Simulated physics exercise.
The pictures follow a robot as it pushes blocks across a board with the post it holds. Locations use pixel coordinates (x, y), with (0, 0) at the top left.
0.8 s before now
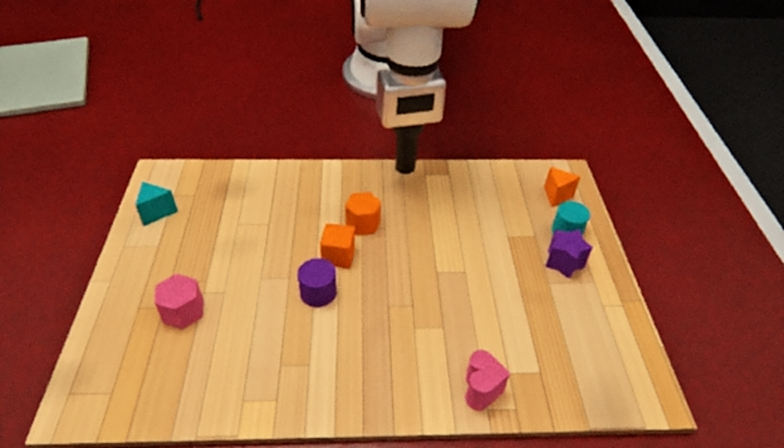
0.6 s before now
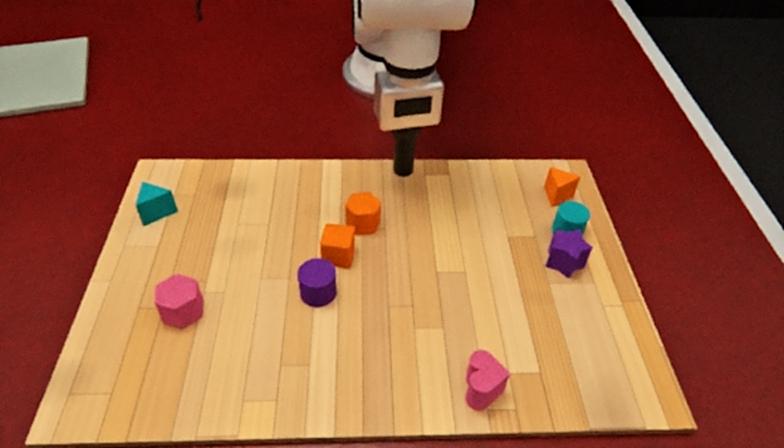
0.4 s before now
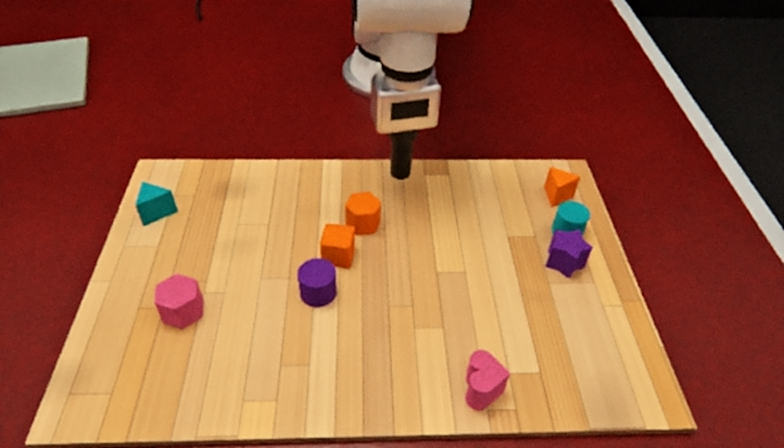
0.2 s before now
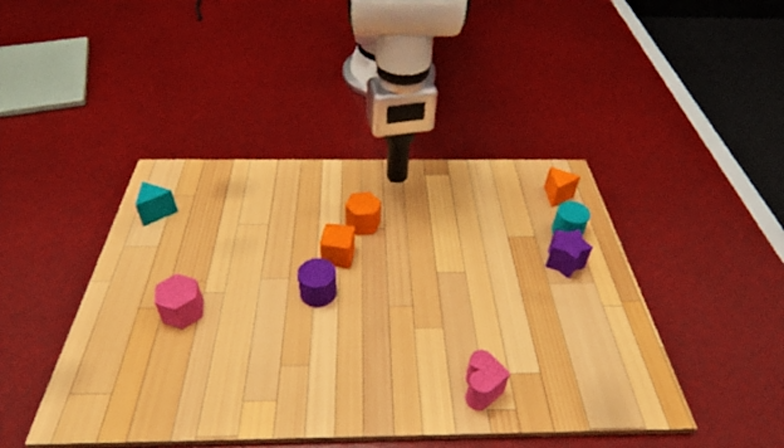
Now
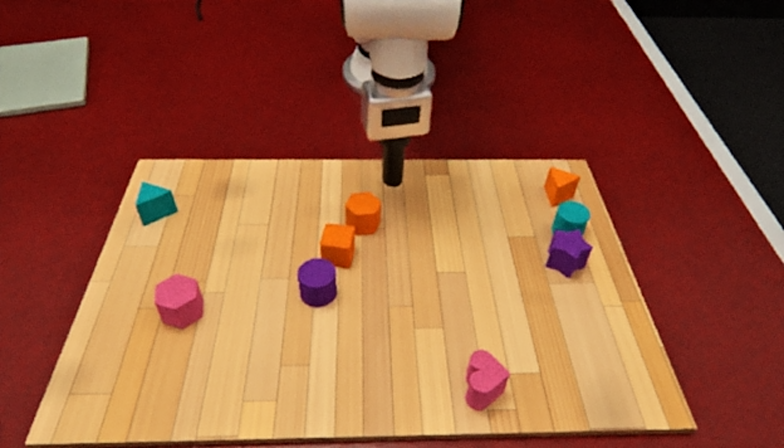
Robot arm edging slightly left and down over a wooden board, while the scattered orange, purple, pink and teal blocks stay still.
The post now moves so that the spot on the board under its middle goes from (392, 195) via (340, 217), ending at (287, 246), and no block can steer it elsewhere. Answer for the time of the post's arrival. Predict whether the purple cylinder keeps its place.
It sits in its place.
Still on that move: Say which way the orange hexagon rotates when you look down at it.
It makes a counterclockwise turn.
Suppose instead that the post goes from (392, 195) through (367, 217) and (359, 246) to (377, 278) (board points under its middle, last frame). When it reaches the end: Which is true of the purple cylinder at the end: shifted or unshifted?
Moved away.
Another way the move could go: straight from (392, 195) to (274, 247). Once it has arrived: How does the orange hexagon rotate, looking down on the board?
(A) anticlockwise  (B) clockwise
The answer is A.
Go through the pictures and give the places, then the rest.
Lower end of the post (405, 168), tops of blocks, purple cylinder (317, 272), orange hexagon (363, 203), in the first picture.
Post (403, 170), blocks as before, in the second picture.
Post (400, 173), blocks as before, in the third picture.
Post (397, 177), blocks as before, in the fourth picture.
Post (393, 180), purple cylinder (317, 272), orange hexagon (363, 203), in the fifth picture.
The first path, step by step. One third of the way, post (357, 195); orange hexagon (360, 208).
Two thirds of the way, post (321, 211); orange hexagon (353, 213), turned 45° anticlockwise.
At the end, post (285, 231); purple cylinder not moved; orange hexagon (353, 213), turned 45° anticlockwise.
